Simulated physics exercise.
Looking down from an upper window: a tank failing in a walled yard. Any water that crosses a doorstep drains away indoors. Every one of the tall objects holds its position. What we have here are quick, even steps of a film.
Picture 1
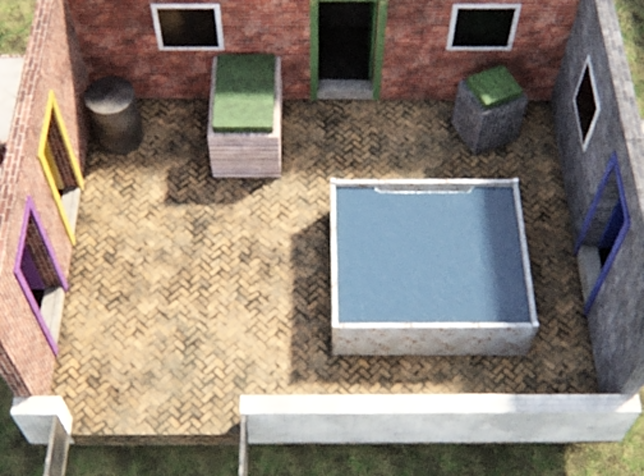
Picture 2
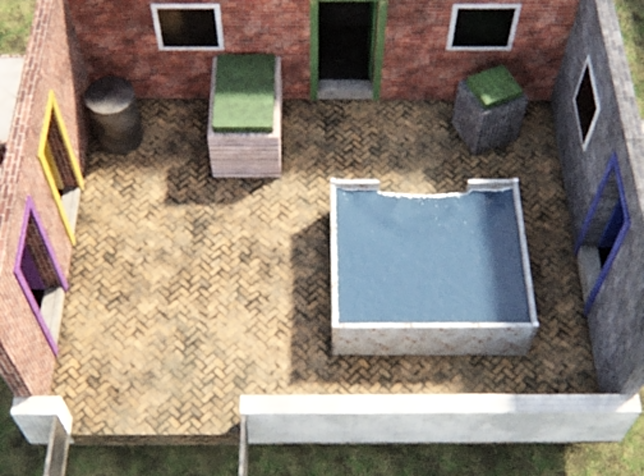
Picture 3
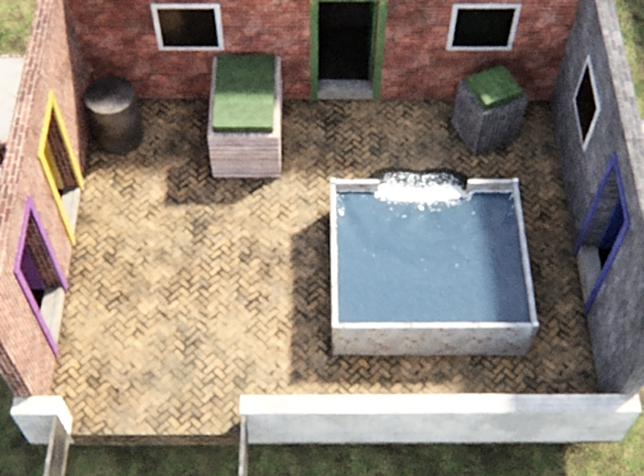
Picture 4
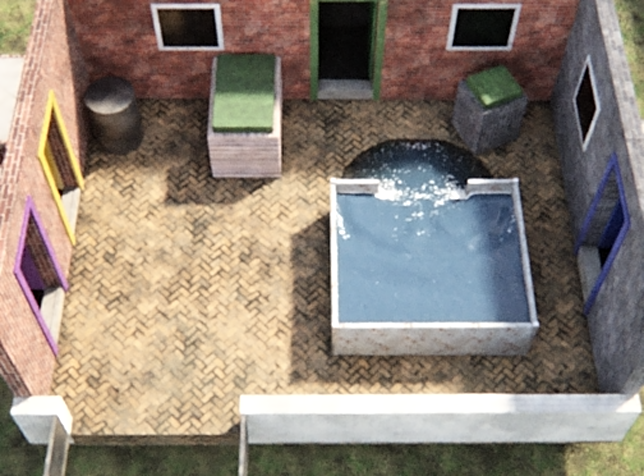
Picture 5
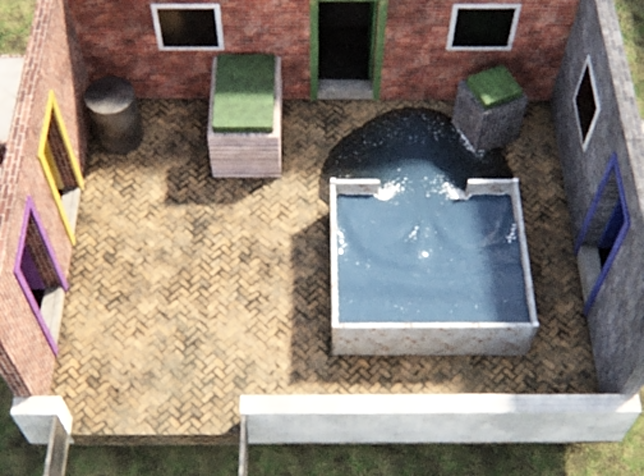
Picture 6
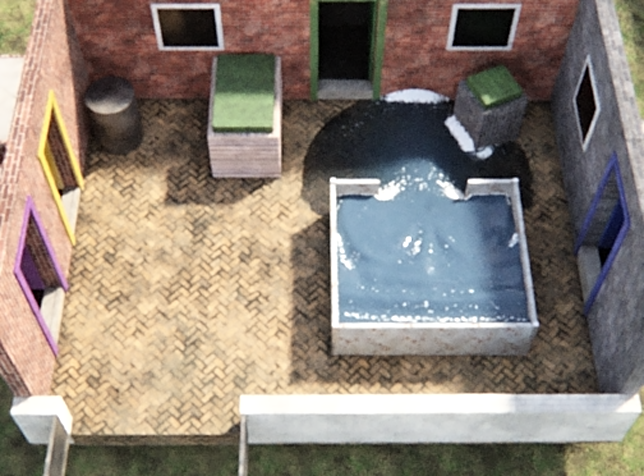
At first, still water fills an open tank in a brick-walled yard paved in herringbone. A gap opens in the tank's far side, and white, foaming water pours through it. A dark sheet fans out across the paving, reaching the back wall and surrounding the base of the green-topped block.
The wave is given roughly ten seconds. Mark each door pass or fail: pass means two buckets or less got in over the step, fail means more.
Green door - fail, yellow door - pass, blue door - pass, purple door - pass.
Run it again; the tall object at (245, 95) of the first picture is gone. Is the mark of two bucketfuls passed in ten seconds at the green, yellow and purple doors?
Result - green door exceeds the limit; yellow door exceeds the limit; purple door remains within the limit.
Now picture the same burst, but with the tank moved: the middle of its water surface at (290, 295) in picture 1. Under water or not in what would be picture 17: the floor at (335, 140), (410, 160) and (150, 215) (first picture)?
In the order asked: Reached by the flood, reached by the flood, reached by the flood.
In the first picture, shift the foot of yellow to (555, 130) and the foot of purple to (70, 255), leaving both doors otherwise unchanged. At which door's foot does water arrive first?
The one in green.
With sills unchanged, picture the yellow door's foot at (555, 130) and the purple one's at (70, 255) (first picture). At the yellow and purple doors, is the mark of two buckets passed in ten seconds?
Looking at it, I'd say the yellow one breaks the limit and the purple one is safe.
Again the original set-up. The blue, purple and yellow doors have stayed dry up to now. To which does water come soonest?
First in line is the blue-painted one.
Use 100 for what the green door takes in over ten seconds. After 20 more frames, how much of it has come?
Roughly 70 percent.
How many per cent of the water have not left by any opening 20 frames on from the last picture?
About 98 per cent.
A moment on, water covers 20 % of the floor; the green door under two buckets in, the yellow door not reached, the blue door not reached, the purple door not reached.
Next, water covers 25 % of the floor; the green door over two buckets in, the yellow door not reached, the blue door not reached, the purple door not reached.
Then, water covers 50 % of the floor; the green door far over two buckets in, the yellow door not reached, the blue door wet at the sill, nothing in, the purple door not reached.
Later, water covers 75 % of the floor; the green door far over two buckets in, the yellow door not reached, the blue door wet at the sill, nothing in, the purple door not reached.
In the end, water covers 85 % of the floor; the green door far over two buckets in, the yellow door wet at the sill, nothing in, the blue door wet at the sill, nothing in, the purple door wet at the sill, nothing in.
